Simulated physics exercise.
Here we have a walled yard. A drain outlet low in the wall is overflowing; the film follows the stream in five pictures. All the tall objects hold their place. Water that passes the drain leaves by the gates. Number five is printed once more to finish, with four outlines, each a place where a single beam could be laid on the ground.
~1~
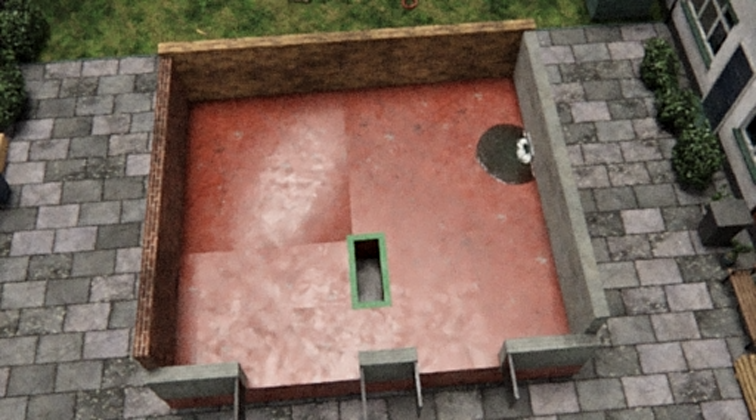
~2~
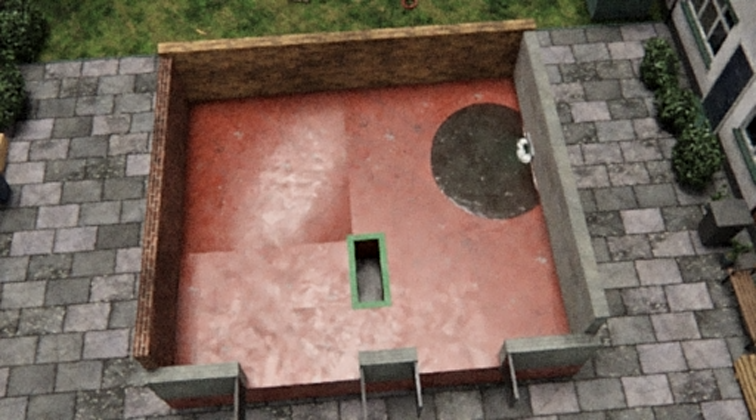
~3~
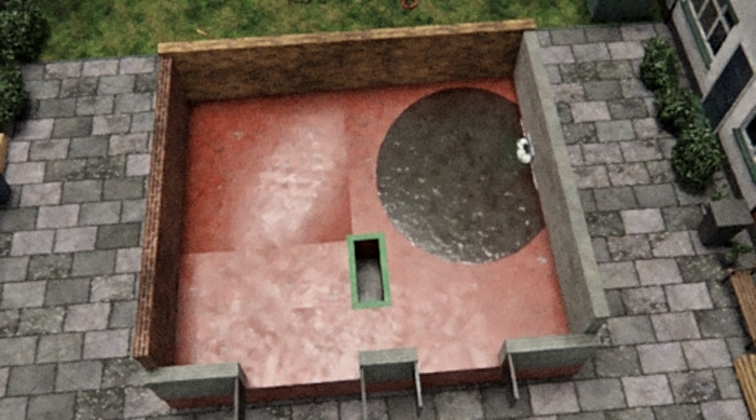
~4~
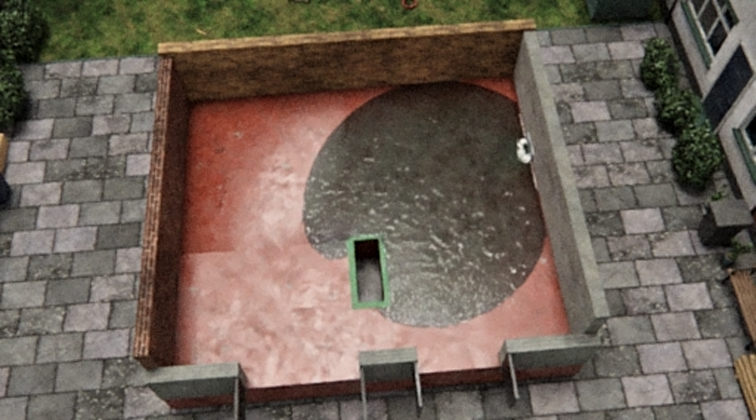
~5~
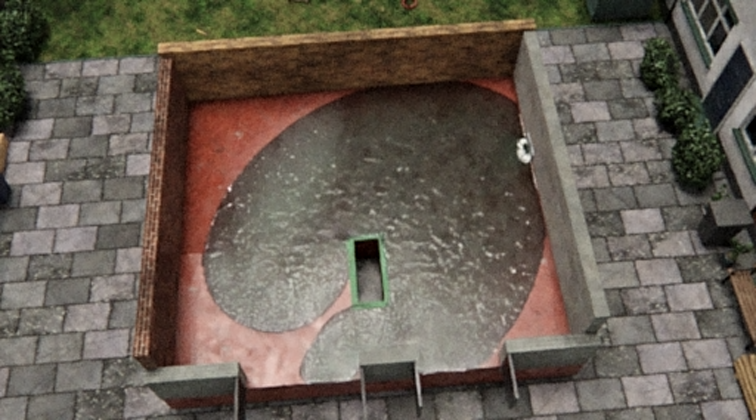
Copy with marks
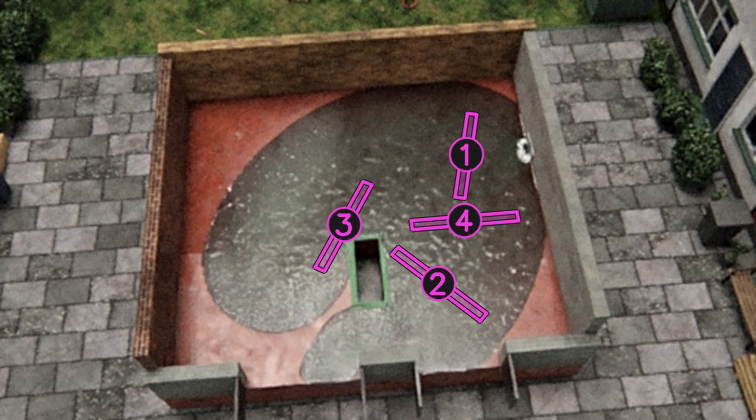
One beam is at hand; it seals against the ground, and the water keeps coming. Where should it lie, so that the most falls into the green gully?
3 beats the others.
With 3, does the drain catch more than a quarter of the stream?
Yes, it does.
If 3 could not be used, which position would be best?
2 it is.
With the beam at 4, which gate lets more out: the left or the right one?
More leaves on the left.
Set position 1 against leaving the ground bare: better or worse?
Worse.
On the marked copy, 1 from (460, 197) to (472, 113); 2 from (394, 250) to (483, 317); 3 from (319, 269) to (367, 183); 4 from (411, 225) to (517, 216).
If 1 is chosen, about 16 % of the stream runs into the green gully, about 78 % out by the gates.
If 2 is chosen, about 24 % of the stream runs into the green gully, about 74 % out by the gates.
If 3 is chosen, about 39 % of the stream runs into the green gully, about 58 % out by the gates.
If 4 is chosen, about 15 % of the stream runs into the green gully, about 82 % out by the gates.
